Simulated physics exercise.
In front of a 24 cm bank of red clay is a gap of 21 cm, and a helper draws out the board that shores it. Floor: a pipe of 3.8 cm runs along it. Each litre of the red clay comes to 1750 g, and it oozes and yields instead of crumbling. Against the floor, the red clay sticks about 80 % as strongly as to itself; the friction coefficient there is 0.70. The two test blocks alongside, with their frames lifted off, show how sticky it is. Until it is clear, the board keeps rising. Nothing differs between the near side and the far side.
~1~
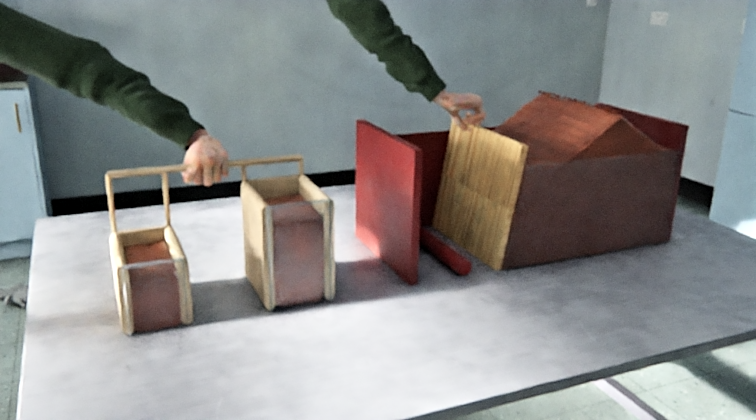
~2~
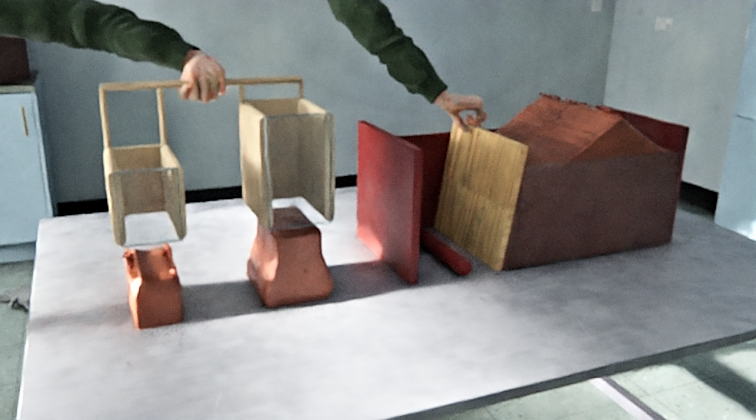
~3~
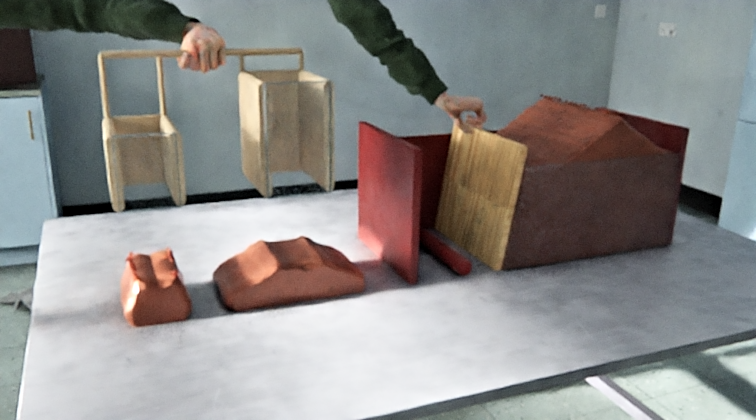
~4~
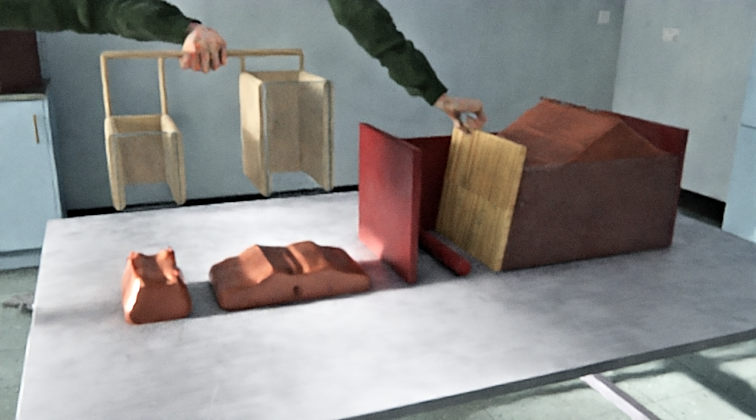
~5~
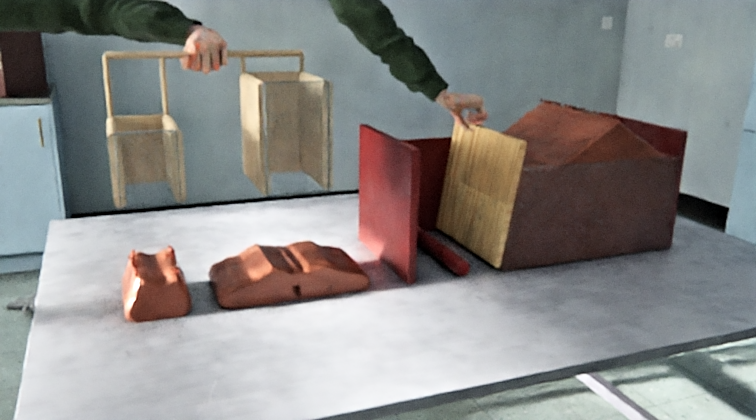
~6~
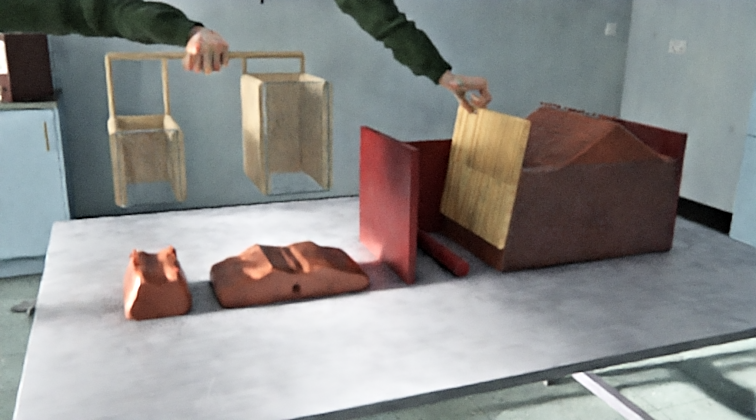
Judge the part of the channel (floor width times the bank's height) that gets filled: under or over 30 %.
Result: Exceeding 30 %.
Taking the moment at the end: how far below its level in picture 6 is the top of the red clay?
By my estimate, near 8.5 cm.
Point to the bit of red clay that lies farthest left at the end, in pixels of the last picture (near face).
Look roughly at (418, 269).
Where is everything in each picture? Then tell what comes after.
In the first picture, top of the board at (525, 166), not yet moved; highest point of the red clay at (622, 117); test blocks 11 cm, 18 cm high (left to right).
In the second picture, top of the board at (525, 166), not yet moved; highest point of the red clay at (622, 119); test blocks 10 cm, 16 cm high (left to right).
In the third picture, top of the board at (525, 167), not yet moved; highest point of the red clay at (622, 120); test blocks 8.9 cm, 8.7 cm high (left to right).
In the fourth picture, top of the board at (524, 167), not yet moved; highest point of the red clay at (621, 121); test blocks 8.8 cm, 7.7 cm high (left to right).
In the fifth picture, top of the board at (524, 162), moved 1.4 cm; highest point of the red clay at (620, 122); test blocks 8.8 cm, 7.7 cm high (left to right).
In the sixth picture, top of the board at (528, 142), moved 6.2 cm; highest point of the red clay at (619, 124); test blocks 8.8 cm, 7.7 cm high (left to right).
Another 0.26 s on from the sixth picture, the fallen stuff reaches 32 % of the way across, with nothing on top of the pipe; the channel is 10 % full.
Another 0.57 s on from the sixth picture, the fallen stuff reaches 72 % of the way across, with 6.6 cm on top of the pipe; the channel is 32 % full.
Another 0.88 s on from the sixth picture, the fallen stuff reaches 98 % of the way across, with 8.7 cm on top of the pipe; the channel is 46 % full.
Another 1.19 s on from the sixth picture, the fallen stuff reaches 98 % of the way across, with 8.5 cm on top of the pipe; the channel is 46 % full.
Another 1.24 s on from the sixth picture, at the end, the fallen stuff reaches 98 % of the way across, with 8.5 cm on top of the pipe; the channel is 46 % full.
